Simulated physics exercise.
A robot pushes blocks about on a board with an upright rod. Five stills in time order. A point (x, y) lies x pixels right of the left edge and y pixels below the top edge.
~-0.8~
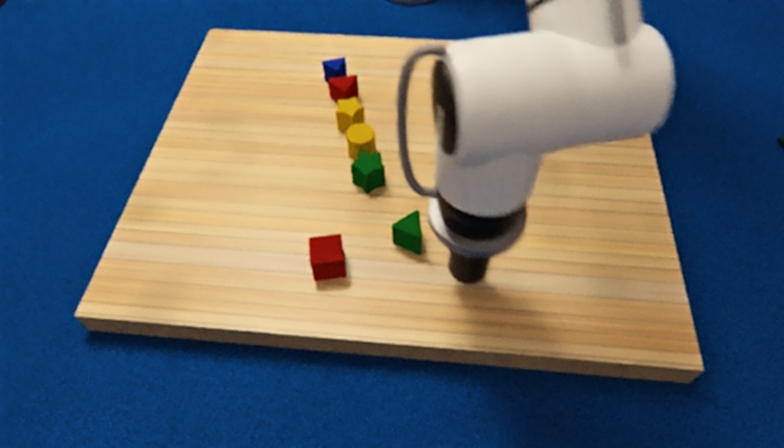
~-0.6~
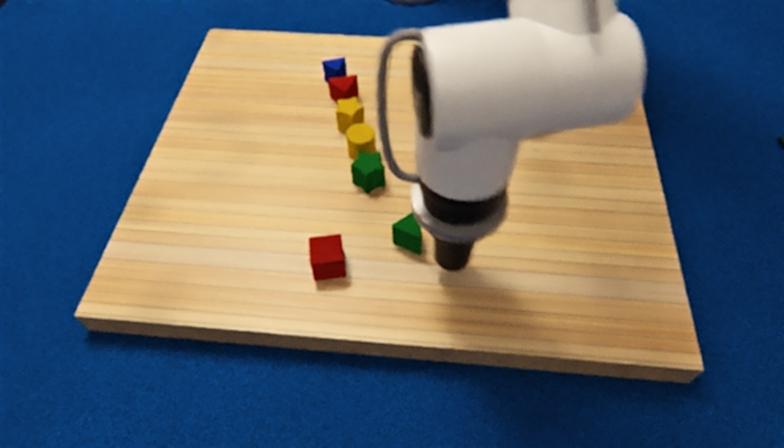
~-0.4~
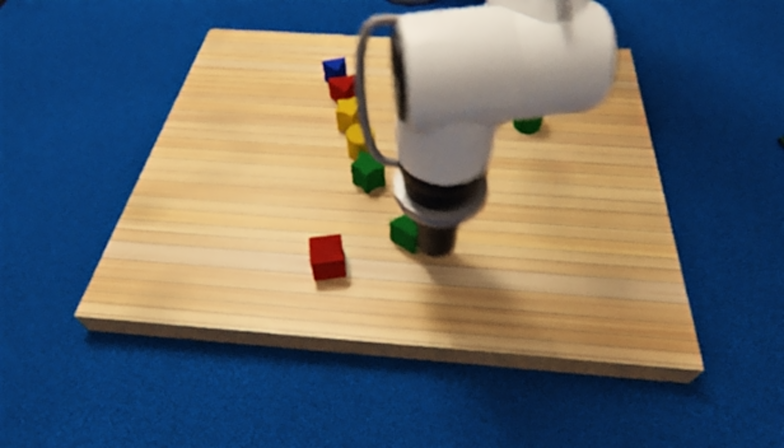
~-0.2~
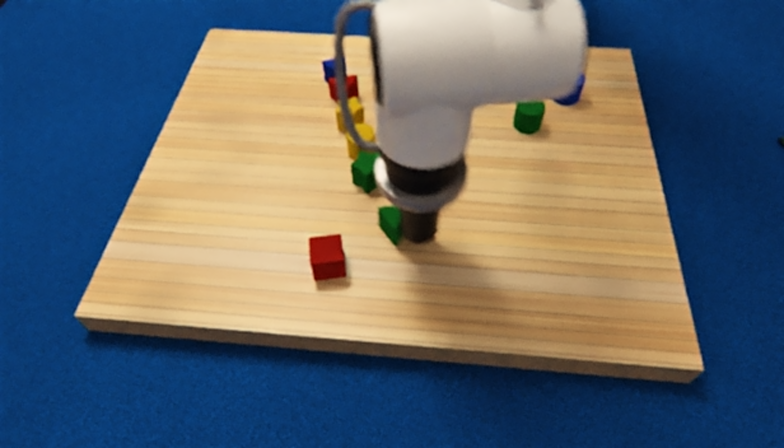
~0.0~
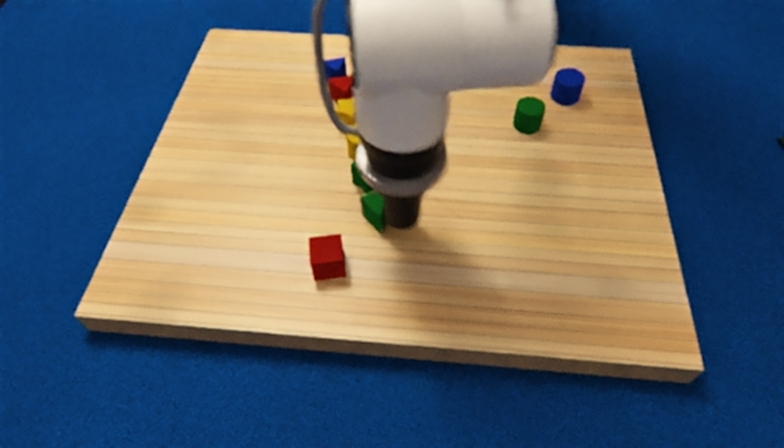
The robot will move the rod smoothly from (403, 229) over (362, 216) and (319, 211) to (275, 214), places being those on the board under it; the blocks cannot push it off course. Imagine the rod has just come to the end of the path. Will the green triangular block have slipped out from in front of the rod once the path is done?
I expect so.
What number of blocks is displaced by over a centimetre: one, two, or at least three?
There will be one block that moves more than 1 cm.
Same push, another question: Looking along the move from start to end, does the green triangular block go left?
It seems not.
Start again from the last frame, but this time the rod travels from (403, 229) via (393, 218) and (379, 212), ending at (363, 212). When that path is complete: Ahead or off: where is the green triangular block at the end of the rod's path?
It is still in front.
What follows on the original path. One third of the way, rod (360, 203); green triangular block (338, 184), turned 25° clockwise.
Two thirds of the way, rod (316, 198); green triangular block (304, 174), turned 50° clockwise.
At the end, rod (271, 201); green star block unmoved; green triangular block (300, 172), turned 65° clockwise.
